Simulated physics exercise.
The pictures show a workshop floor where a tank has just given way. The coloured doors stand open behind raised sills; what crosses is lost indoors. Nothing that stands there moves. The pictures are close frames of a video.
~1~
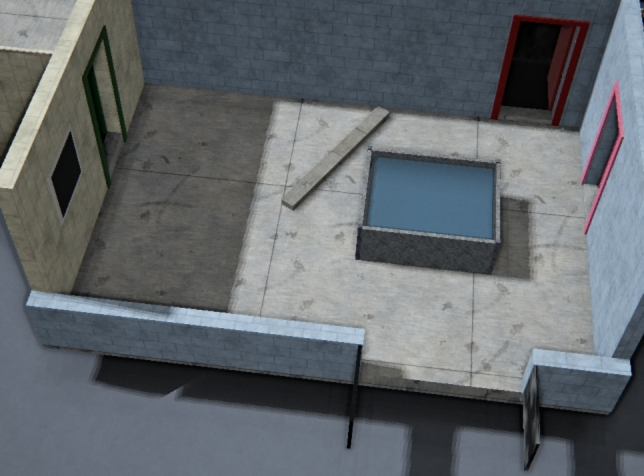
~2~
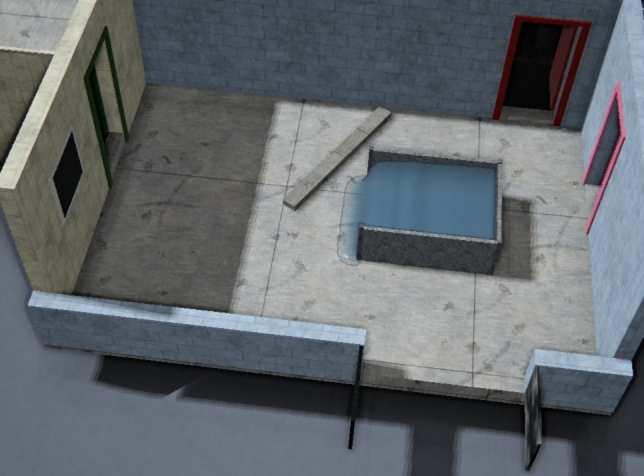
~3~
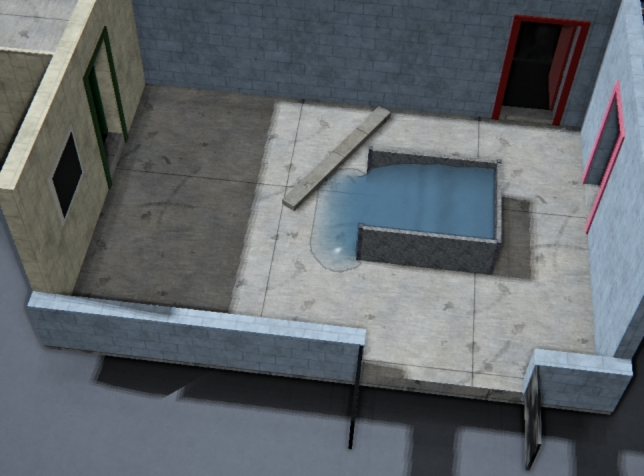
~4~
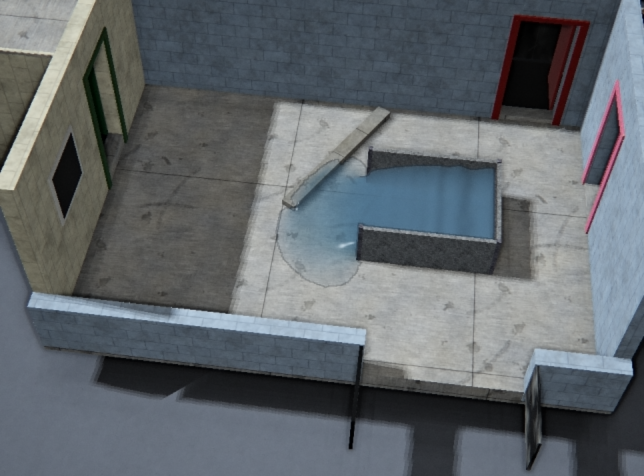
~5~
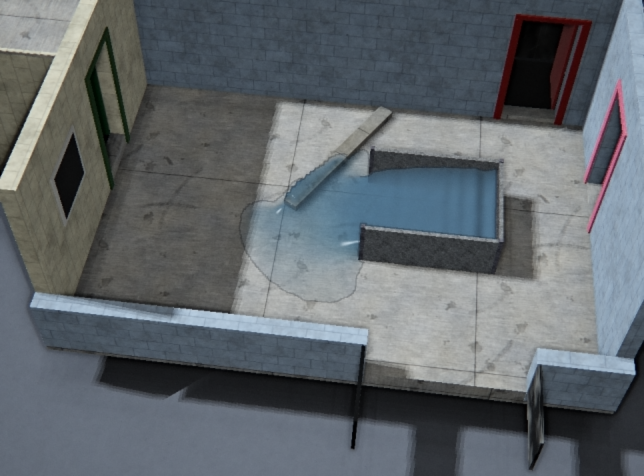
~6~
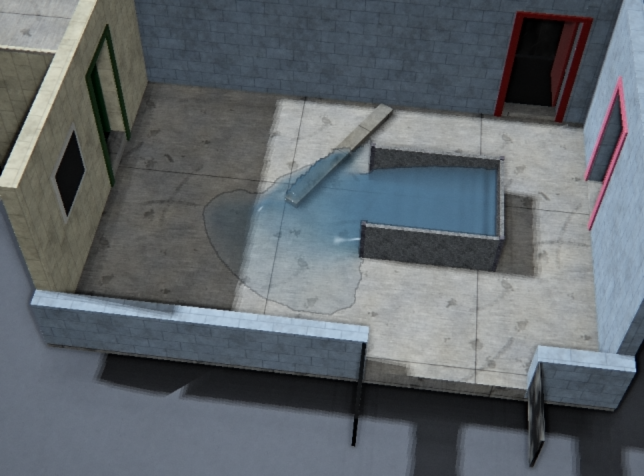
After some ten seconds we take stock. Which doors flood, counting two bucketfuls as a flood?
The red door admits no more than that; the pink door admits no more than that; the green door admits no more than that.
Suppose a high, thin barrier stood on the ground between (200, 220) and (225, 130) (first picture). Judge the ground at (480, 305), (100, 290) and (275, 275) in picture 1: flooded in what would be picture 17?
In that order: Not flooded, flooded, covered.
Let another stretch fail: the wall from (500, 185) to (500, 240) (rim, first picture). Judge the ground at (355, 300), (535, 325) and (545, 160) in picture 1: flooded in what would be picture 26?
In that order: Wet, awash, covered.
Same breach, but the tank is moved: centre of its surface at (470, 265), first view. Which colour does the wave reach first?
It is the green one.
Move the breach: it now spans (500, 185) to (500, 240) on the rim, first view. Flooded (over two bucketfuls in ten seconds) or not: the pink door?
One by one: The pink door lets more in.
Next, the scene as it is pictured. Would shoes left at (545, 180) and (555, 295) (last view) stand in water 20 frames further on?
As listed: No water, not flooded.
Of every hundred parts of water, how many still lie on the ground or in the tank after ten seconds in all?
Close to 98 %.
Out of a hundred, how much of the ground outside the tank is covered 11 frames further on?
Close to 55 %.
A moment on, water covers 40 % of the floor; the red door not reached, the pink door not reached, the green door not reached.
Next, water covers 55 % of the floor; the red door not reached, the pink door not reached, the green door wet at the sill, nothing in.
Then, water covers 55 % of the floor; the red door not reached, the pink door not reached, the green door wet at the sill, nothing in.
Later, water covers 70 % of the floor; the red door wet at the sill, nothing in, the pink door wet at the sill, nothing in, the green door wet at the sill, nothing in.
In the end, water covers 95 % of the floor; the red door wet at the sill, nothing in, the pink door wet at the sill, nothing in, the green door wet at the sill, nothing in.
